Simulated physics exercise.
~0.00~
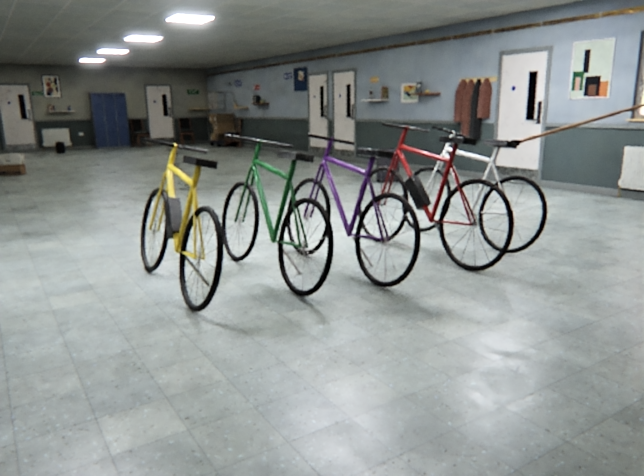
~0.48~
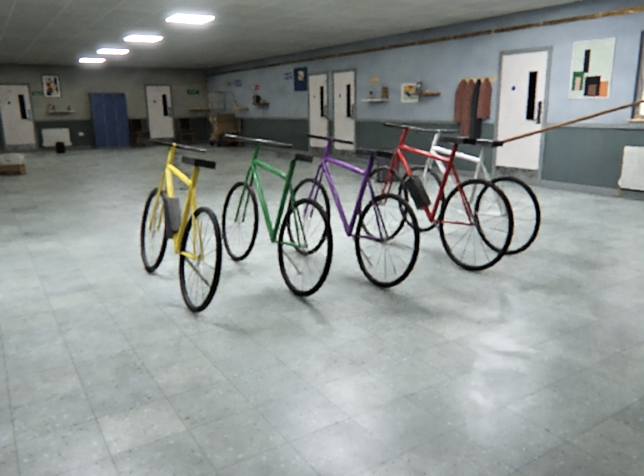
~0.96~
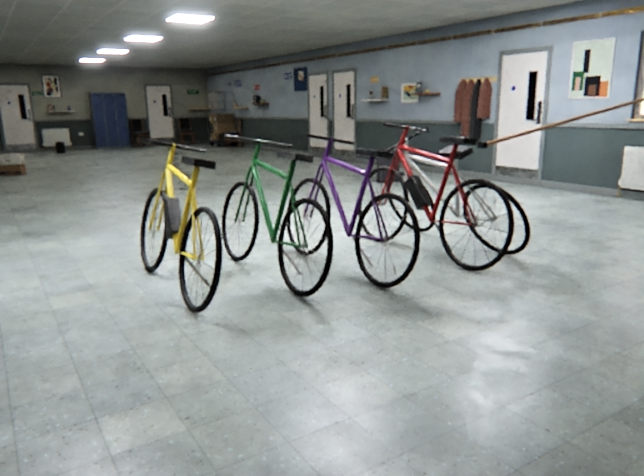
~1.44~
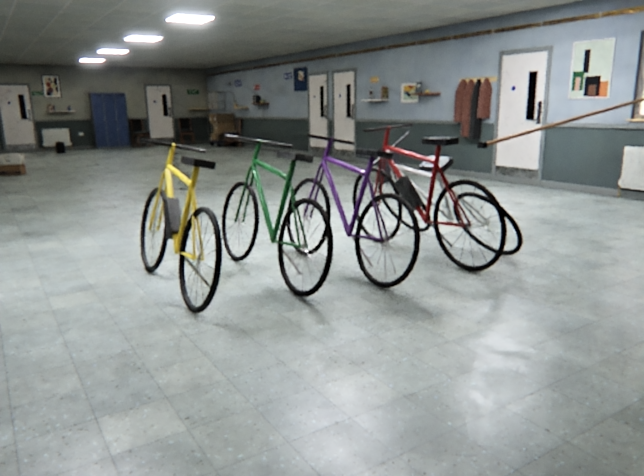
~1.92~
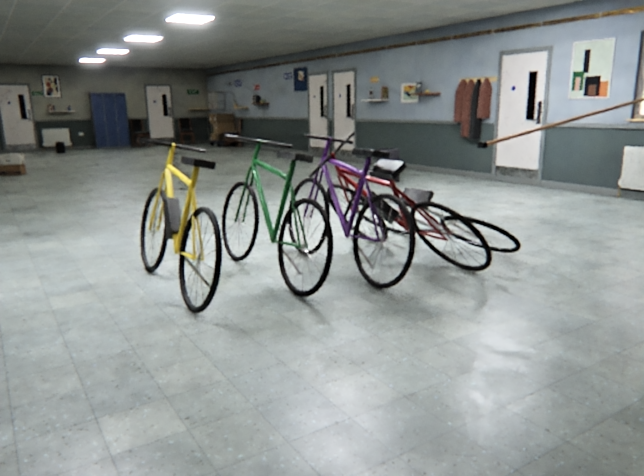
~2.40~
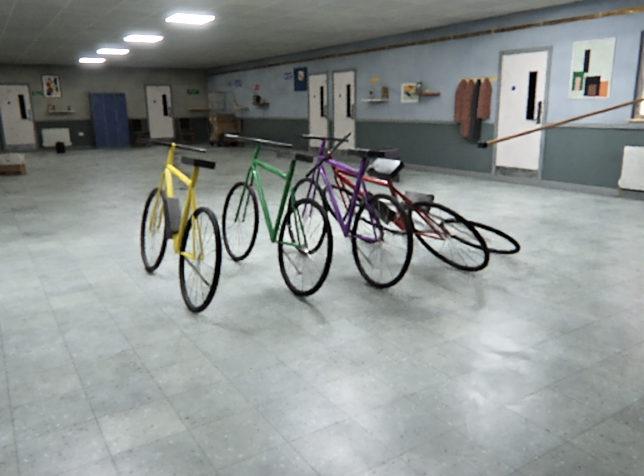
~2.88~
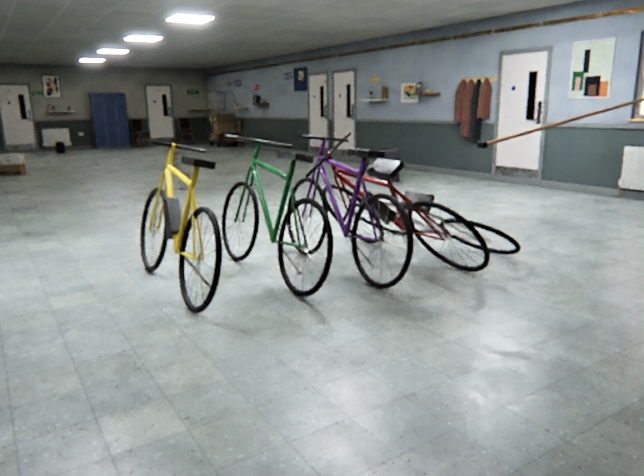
To begin with, five bicycles stand in a loose row on the tiled floor of a large hall, yellow, green, purple, red and white from left to right, while a long pole reaches in from the right. The pole moves a little to the left, and the white bicycle begins to lean left behind the red one. It keeps tipping and the red bicycle starts to lean as well. Both then drop steeply toward the purple bicycle and come to rest there. The purple bicycle shifts only slightly and stays upright, with the green and yellow ones still standing untouched.
